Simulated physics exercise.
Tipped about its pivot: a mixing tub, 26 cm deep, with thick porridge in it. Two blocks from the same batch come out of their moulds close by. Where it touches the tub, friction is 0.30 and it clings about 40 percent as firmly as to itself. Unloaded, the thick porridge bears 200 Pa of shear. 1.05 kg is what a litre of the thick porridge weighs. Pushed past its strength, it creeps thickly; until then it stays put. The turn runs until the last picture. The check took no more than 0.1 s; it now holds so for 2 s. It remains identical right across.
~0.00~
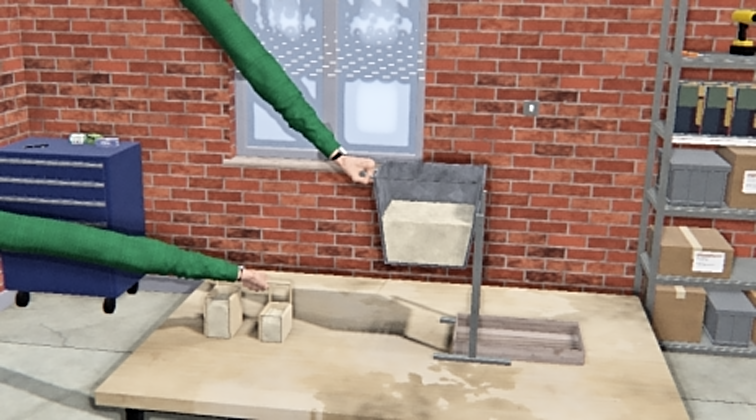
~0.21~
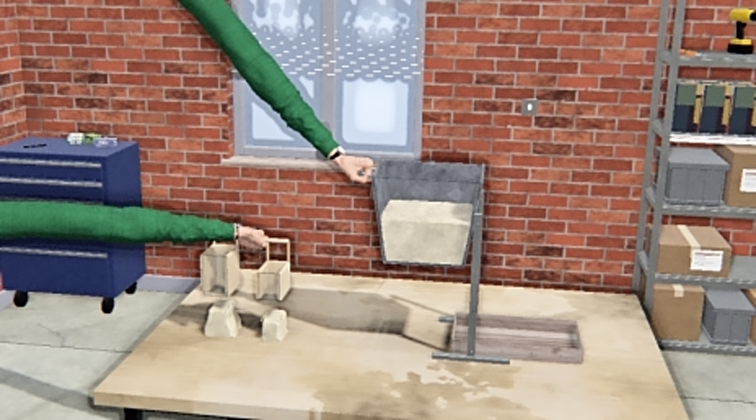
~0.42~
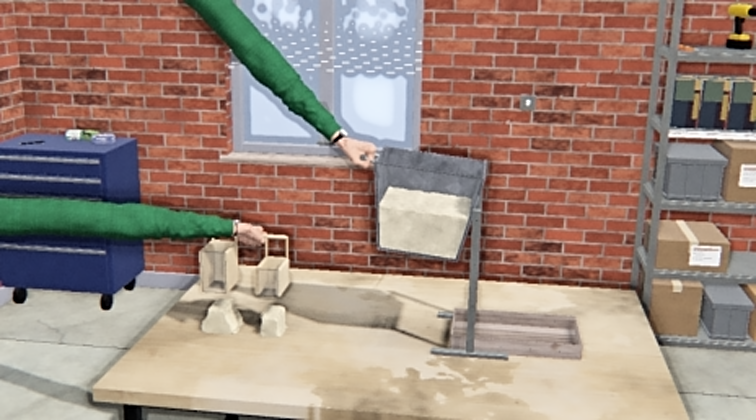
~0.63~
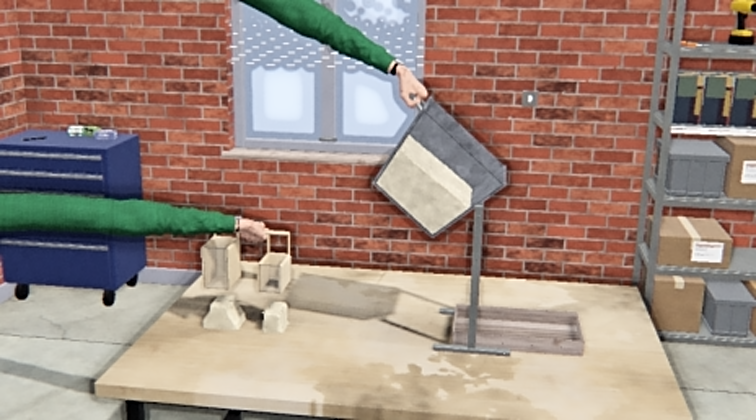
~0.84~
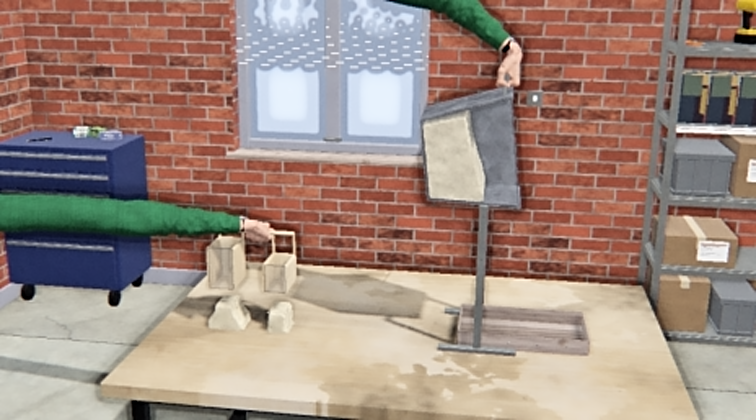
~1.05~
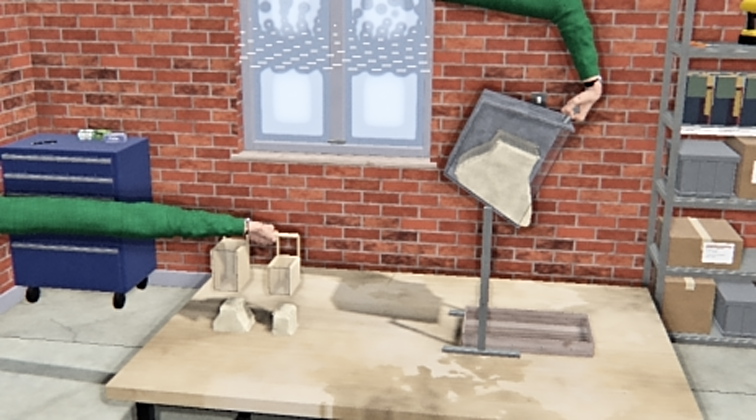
The clip shows one green-sleeved hand lifting two moulds off pale blocks, which slump slightly, while the other hand turns a grey tub of thick, pale porridge clockwise on its stand, the contents shifting and sagging inside.
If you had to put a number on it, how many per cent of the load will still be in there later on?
My estimate is close to 0 per cent.
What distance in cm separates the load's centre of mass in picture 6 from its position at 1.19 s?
The distance comes to some 19 cm.
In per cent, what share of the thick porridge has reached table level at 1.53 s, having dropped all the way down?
100 per cent.
After 1.19 s, the tub is at 115 degrees and holds 28 %.
After 1.36 s, the tub is at 115 degrees and holds 0 %.
After 1.53 s, the tub is at 115 degrees and holds 0 %.
After 1.70 s, the tub is at 115 degrees and holds 0 %.
After 3.05 s, the tub is at 115 degrees and holds 0 %.
